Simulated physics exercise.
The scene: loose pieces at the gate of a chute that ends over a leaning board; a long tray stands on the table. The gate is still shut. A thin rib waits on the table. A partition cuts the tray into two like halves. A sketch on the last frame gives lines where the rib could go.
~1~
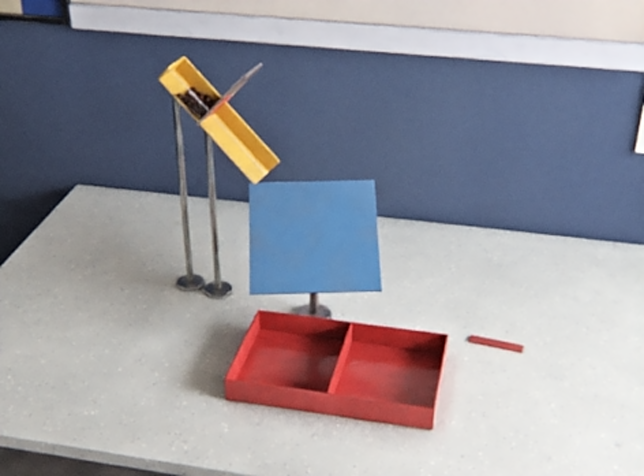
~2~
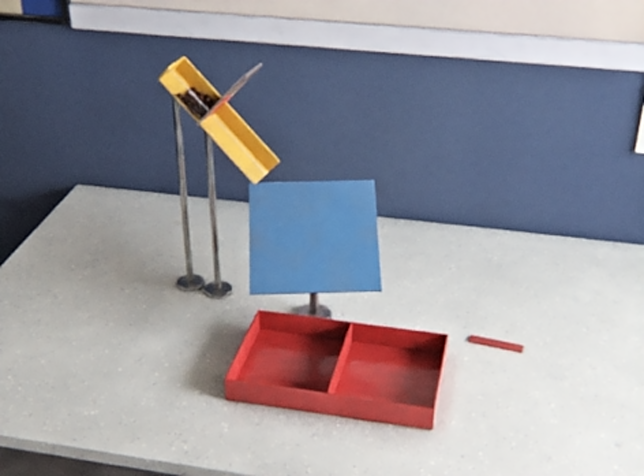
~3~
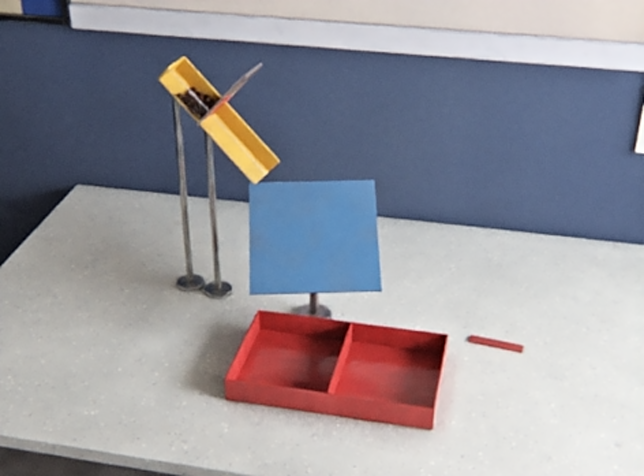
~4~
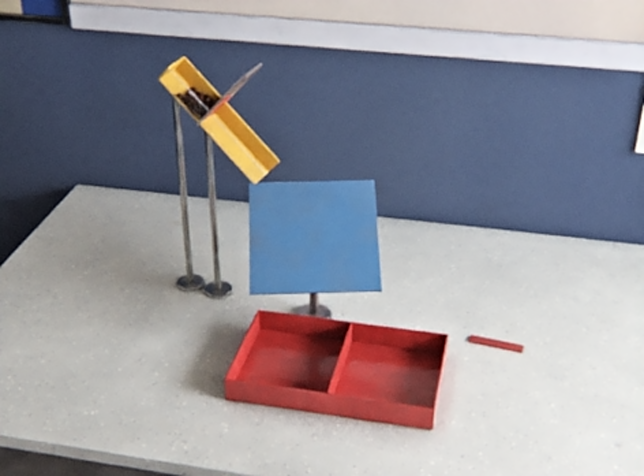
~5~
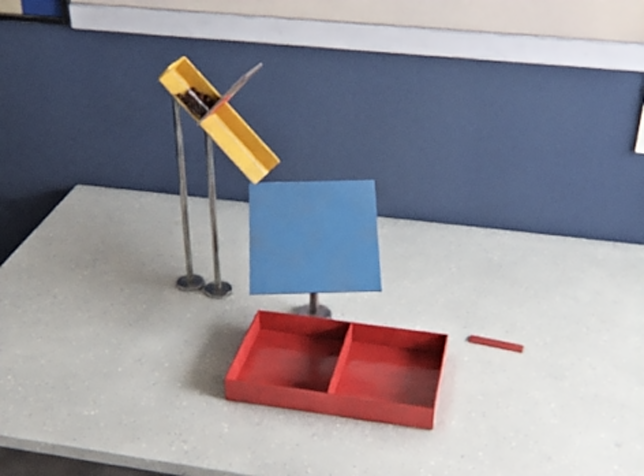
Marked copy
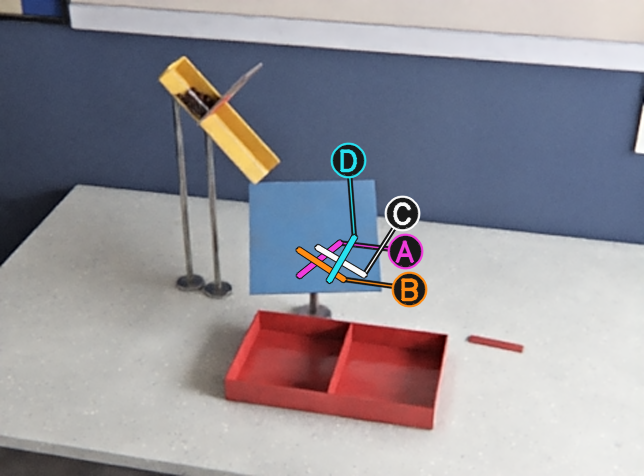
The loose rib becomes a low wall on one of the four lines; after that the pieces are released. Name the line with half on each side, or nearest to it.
The answer is line C.
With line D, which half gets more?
More lands on the left.
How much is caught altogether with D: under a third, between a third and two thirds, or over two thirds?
Line D gives over two thirds.
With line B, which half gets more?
Right.
On the marked copy, line A from (339, 242) to (299, 275); line B from (299, 250) to (343, 279); line C from (317, 247) to (364, 274); line D from (354, 237) to (329, 280).
If A is chosen, of what is caught, all but a few in the left half, a small share in the right.
If B is chosen, of what is caught, a small share in the left half, all but a few in the right.
If C is chosen, of what is caught, close to a third in the left half, close to two thirds in the right.
If D is chosen, of what is caught, the whole lot in the left half, none at all in the right.
